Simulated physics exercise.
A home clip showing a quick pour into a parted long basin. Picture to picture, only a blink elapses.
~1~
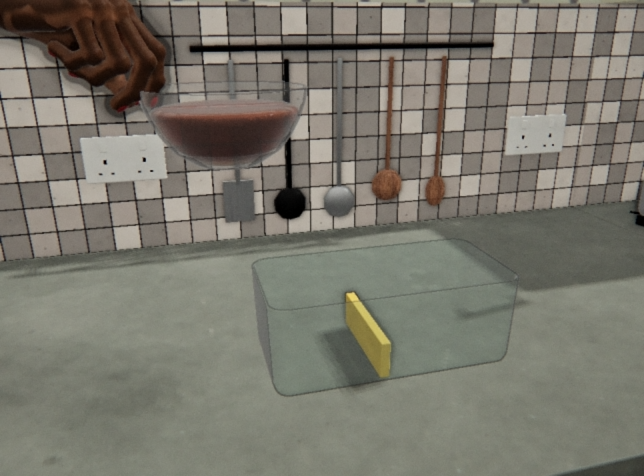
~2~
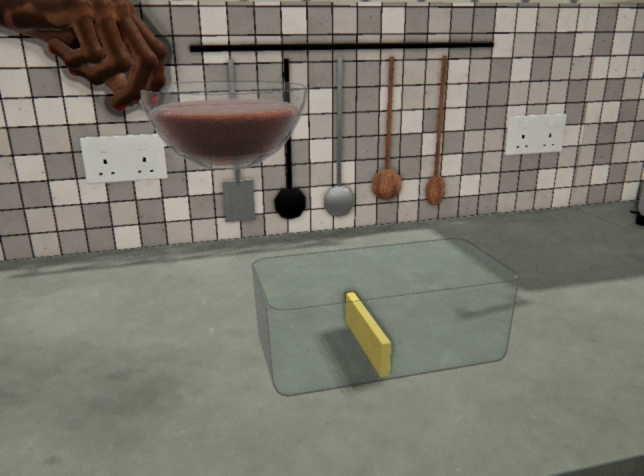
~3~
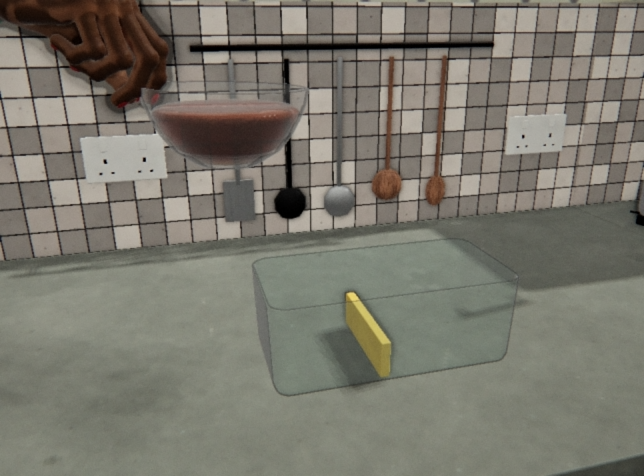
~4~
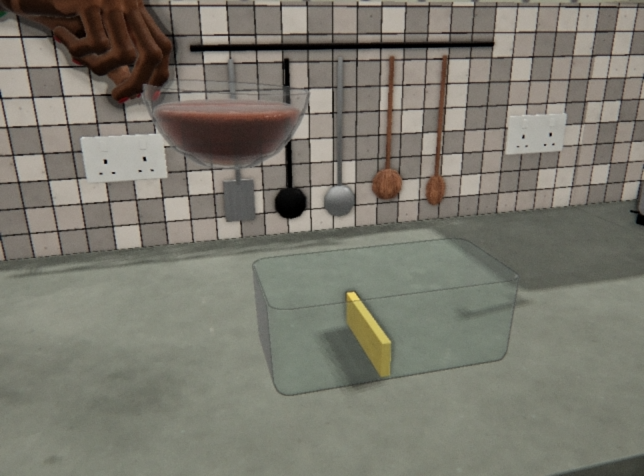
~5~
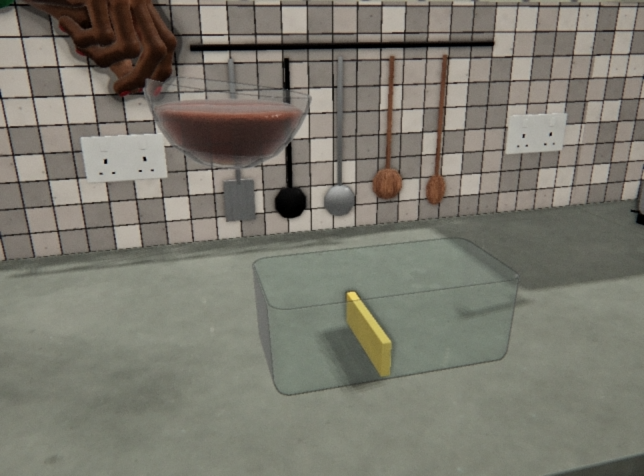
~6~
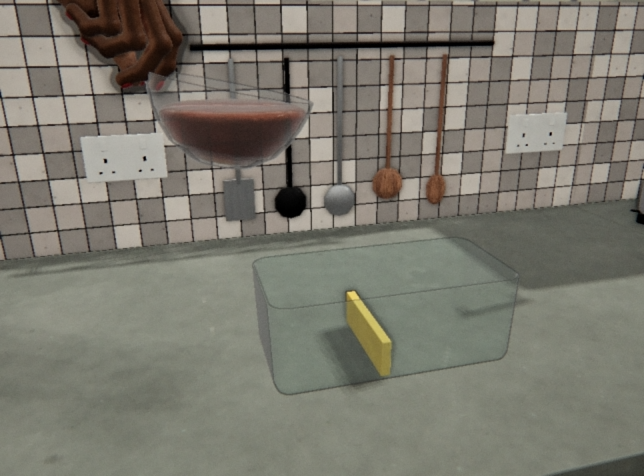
A brown hand at the upper left held a clear bowl of reddish liquid, then slowly tilted it slightly to the right above a clear long basin with a yellow divider on the grey counter.
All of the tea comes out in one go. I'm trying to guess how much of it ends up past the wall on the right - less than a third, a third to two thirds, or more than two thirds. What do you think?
A third to two thirds.
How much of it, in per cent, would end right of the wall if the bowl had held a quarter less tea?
Near 30 %.
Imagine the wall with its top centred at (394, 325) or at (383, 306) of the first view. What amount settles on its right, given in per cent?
About 15 per cent on the first try, and 10 per cent on the second.
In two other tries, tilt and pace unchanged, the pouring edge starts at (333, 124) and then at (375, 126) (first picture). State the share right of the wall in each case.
One after the other: 70 %, 90 %.
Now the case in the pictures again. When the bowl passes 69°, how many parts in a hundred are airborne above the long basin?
Share in flight: Approx. 40 %.
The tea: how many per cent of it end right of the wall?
I'd put it at about 45 per cent.
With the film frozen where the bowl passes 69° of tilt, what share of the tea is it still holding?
Close to 40 parts in a hundred remain.
A moment on, the bowl is tipped part way and 39 per cent is still to pour, 7 is left of the wall and 14 right of it.
Next, the bowl is tipped right over and 0 per cent is still to pour, 51 is left of the wall and 46 right of it.
Then the bowl is tipped right over and 0 per cent is still to pour, 52 is left of the wall and 47 right of it.
Later the bowl is tipped right over and 0 per cent is still to pour, 52 is left of the wall and 47 right of it.
Finally, 52 per cent lies left of the wall, 47 right of it and 2 outside.
